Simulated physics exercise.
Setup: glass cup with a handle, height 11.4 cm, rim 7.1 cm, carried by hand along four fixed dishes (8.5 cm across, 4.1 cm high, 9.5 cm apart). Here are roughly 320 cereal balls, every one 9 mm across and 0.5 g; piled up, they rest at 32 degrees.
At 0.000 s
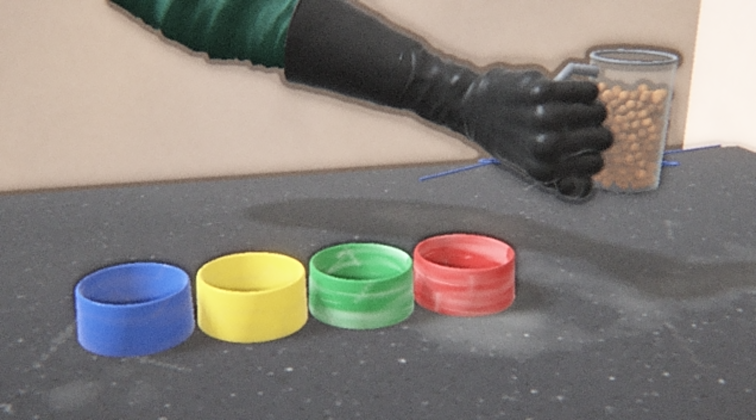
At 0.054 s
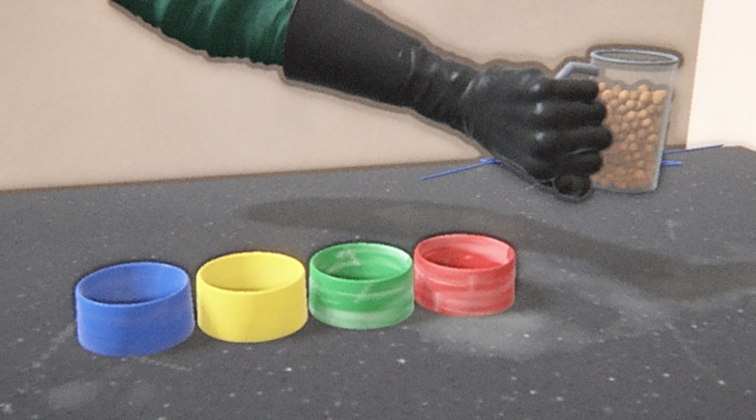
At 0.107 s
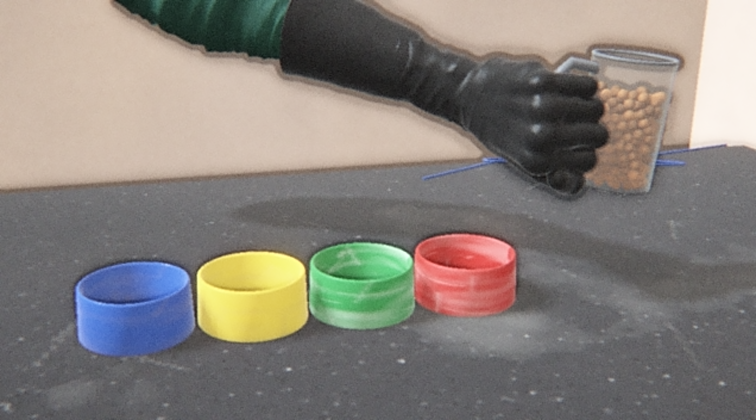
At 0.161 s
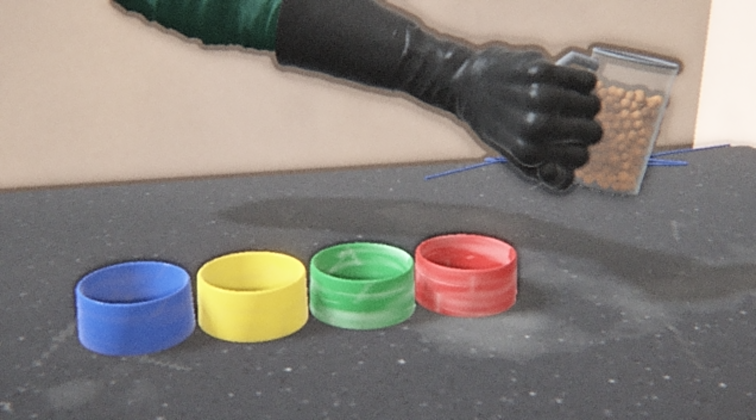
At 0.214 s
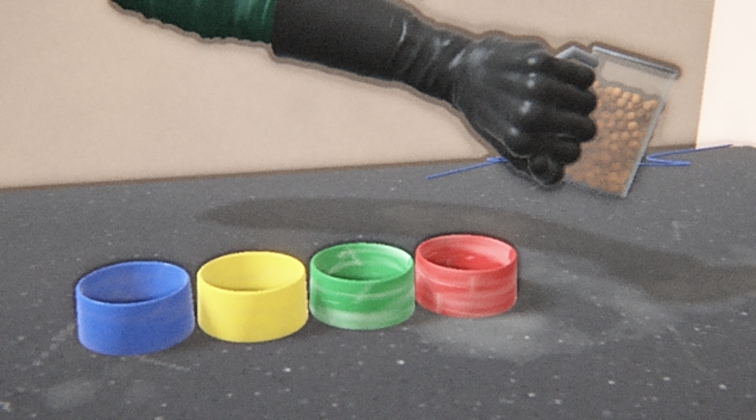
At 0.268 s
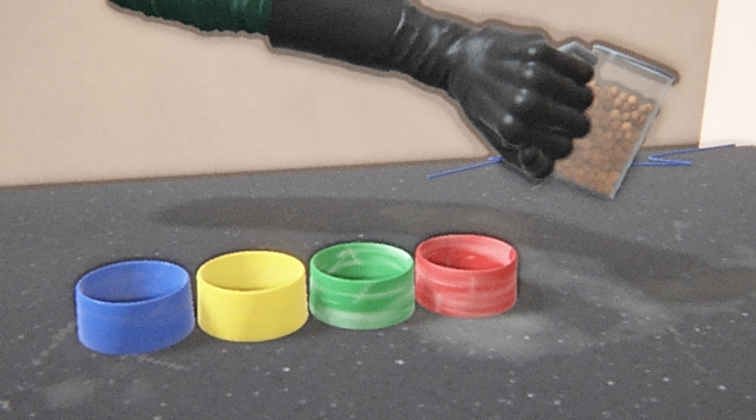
A black-gloved hand tilts a clear cup of small brown balls, shifting it slightly left.
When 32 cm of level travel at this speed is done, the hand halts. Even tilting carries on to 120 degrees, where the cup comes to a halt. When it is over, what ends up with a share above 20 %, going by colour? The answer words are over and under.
Red: Over. Blue: Under. Green: Under. Yellow: Under. Counter: Over.
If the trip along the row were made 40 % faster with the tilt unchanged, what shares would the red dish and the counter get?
Result - red dish: 80; counter: 10.
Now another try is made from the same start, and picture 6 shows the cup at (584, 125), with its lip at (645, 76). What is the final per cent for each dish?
Red 10; blue 0; green 90; yellow 0.
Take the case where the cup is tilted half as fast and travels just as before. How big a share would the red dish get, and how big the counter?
I'd expect red to end at 10 and the counter at 10.
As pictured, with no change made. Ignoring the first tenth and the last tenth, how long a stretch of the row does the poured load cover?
14 cm, roughly.
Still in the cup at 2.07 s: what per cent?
Roughly 0 per cent, I'd say.
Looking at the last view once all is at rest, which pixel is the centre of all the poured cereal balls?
Near (539, 283).
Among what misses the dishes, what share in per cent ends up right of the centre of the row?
Near 100 percent ends up there.
Then, at 1.35 s, tilt 120 degrees; cup holds 50 %.
After 2.07 s, tilt 120 degrees; cup holds 0 %, red 25 %.
After 2.83 s, tilt 120 degrees; cup holds 0 %, red 25 %.
In the end, at 3.1 s, red 25 %, blue 0 %, green 0 %, yellow 0 %, counter 75 %.
